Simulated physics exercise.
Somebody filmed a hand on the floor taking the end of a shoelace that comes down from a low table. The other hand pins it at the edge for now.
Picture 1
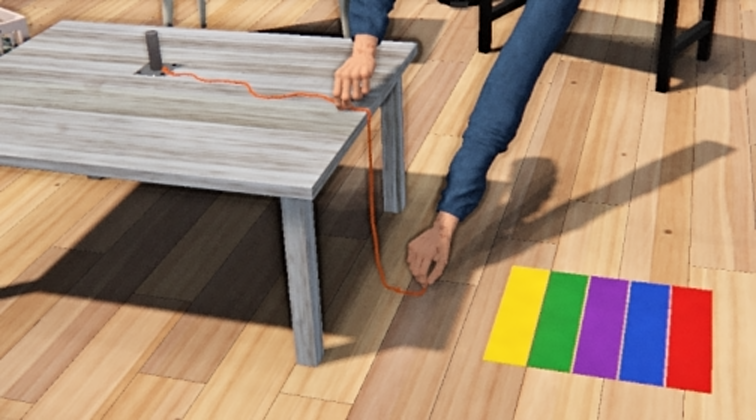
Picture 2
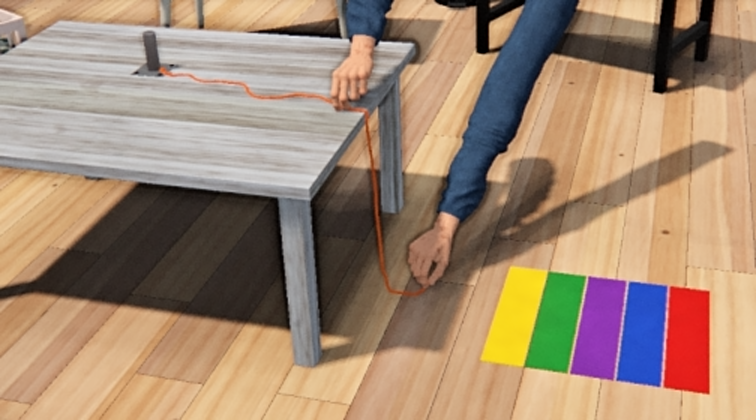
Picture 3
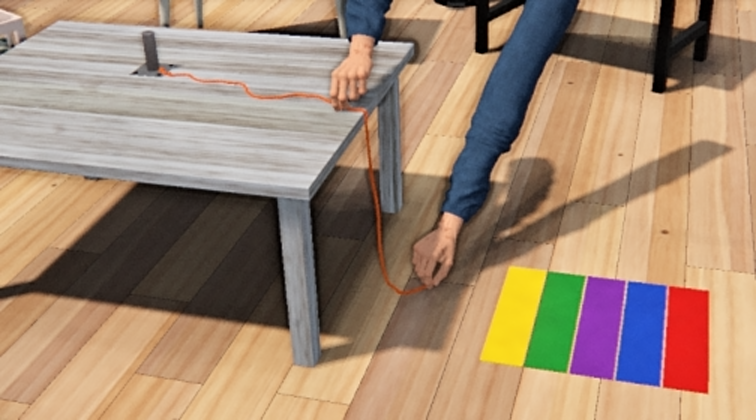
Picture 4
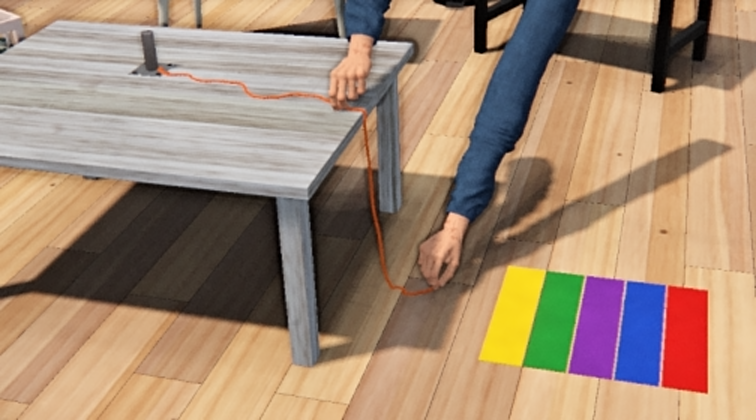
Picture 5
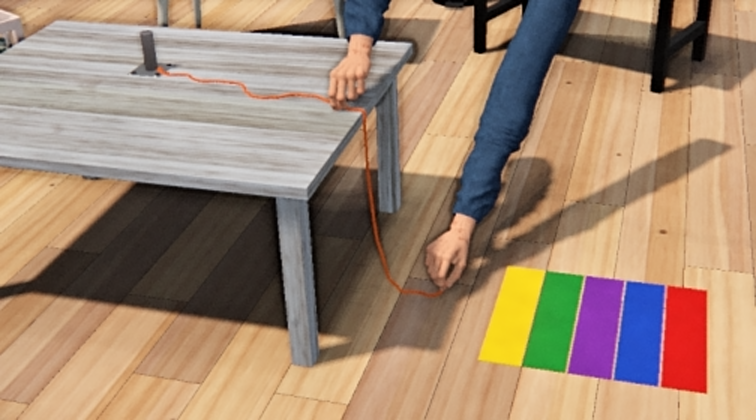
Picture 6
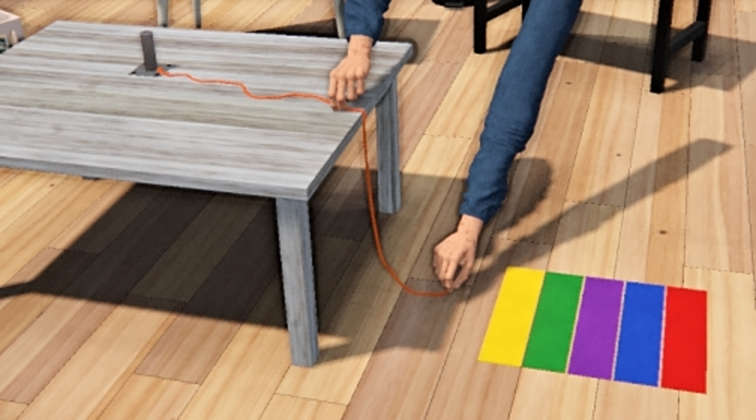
A hand near the floor draws the orange shoelace's end slightly right beneath the table edge.
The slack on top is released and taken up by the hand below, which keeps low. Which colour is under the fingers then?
It gets as far as the purple strip.
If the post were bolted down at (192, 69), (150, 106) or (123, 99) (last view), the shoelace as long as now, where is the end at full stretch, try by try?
Try by try, around (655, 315), (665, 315) and (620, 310).
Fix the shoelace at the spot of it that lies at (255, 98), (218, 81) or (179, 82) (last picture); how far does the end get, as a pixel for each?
Near (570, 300), (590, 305) and (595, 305).
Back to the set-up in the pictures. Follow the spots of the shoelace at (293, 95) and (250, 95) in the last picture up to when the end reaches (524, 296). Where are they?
At (318, 99), then (278, 92).
Early on, end near (524, 296); over yellow.
Midway, end near (573, 303); over green.
At the end of the slack, end near (601, 306); over purple. The purple one.
